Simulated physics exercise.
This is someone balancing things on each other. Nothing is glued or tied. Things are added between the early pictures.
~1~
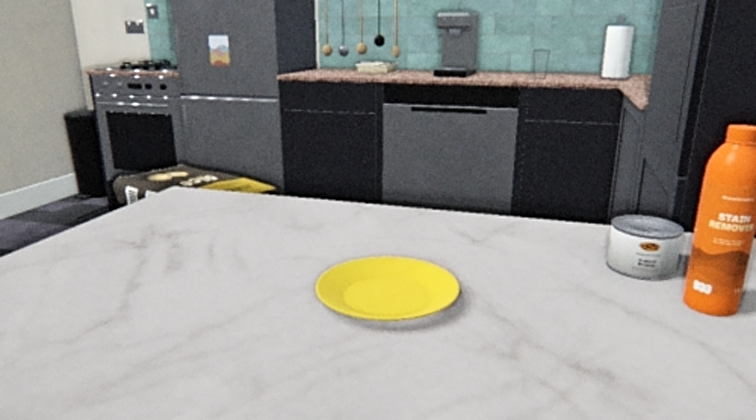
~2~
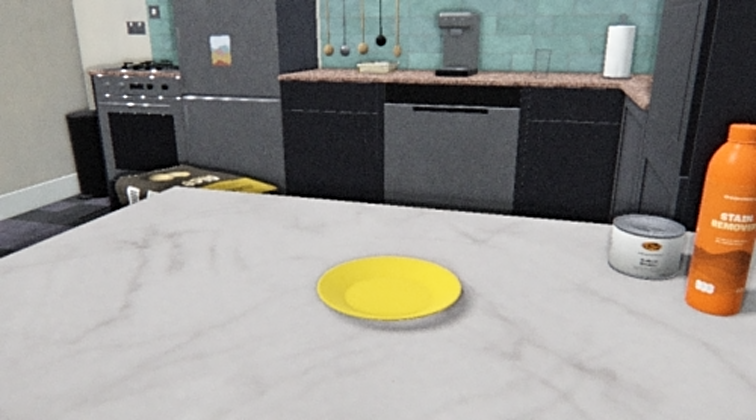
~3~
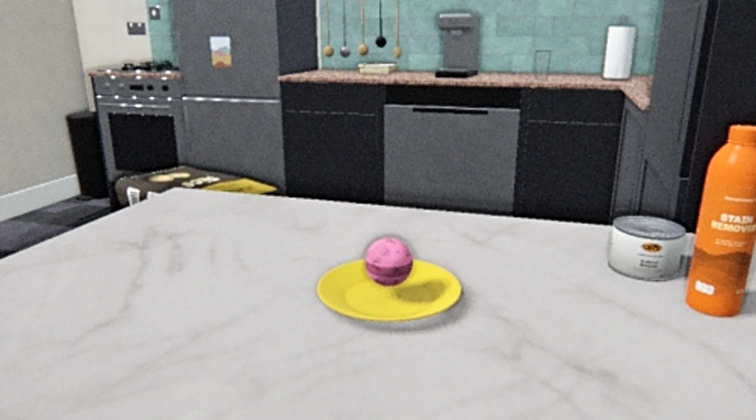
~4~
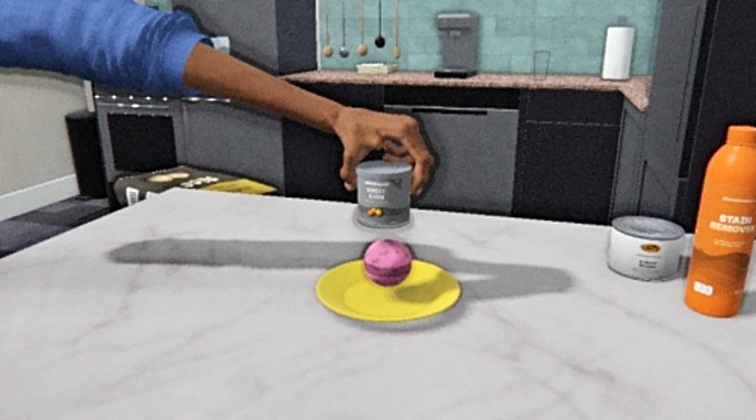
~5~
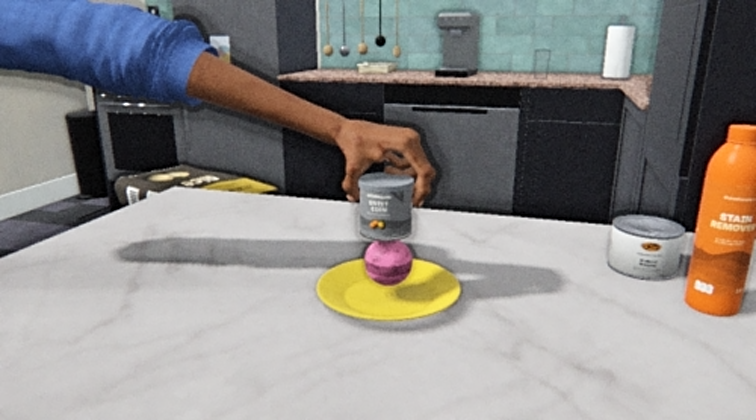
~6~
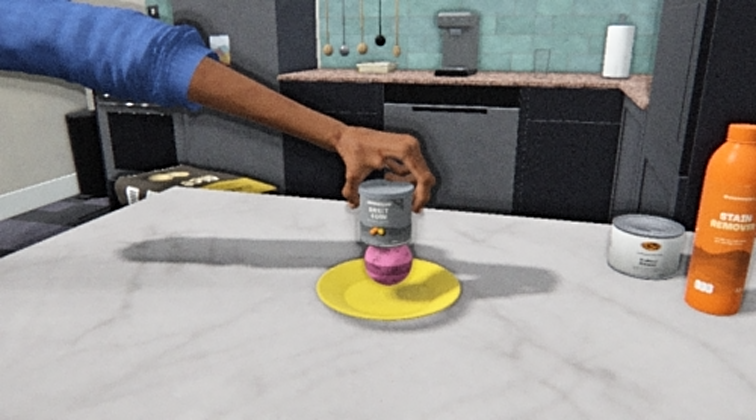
At first a yellow plate sits alone in the middle of a marble counter, with a small tin and an orange bottle to the right. A pink ball appears on the plate, then a hand reaching in from the left lowers a grey tin onto the ball.
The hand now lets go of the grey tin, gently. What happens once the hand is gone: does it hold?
Outcome: The pile loses its balance.
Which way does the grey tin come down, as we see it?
It goes to the left.
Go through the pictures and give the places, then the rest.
In the first frame, the last thing is not in view yet; orange bottle (726, 221).
In the second frame, the last thing is not in view yet.
In the third frame, the last thing is not in view yet; orange bottle (728, 222).
In the fourth frame, coming down; grey tin (384, 194); pink ball (388, 263).
In the fifth frame, coming down; grey tin (386, 206); orange bottle (728, 221).
In the sixth frame, in place under the hand; grey tin (386, 213); pink ball (389, 262).
Then, 0.60 s on from there, grey tin now fallen; pink ball shifted a little.
Then, 0.70 s on from there, pink ball shifted a little.
In the end, fallen, grey tin; the other 4 unmoved. At the end, from the last picture's camera, grey tin near (260, 258). The pile comes apart.
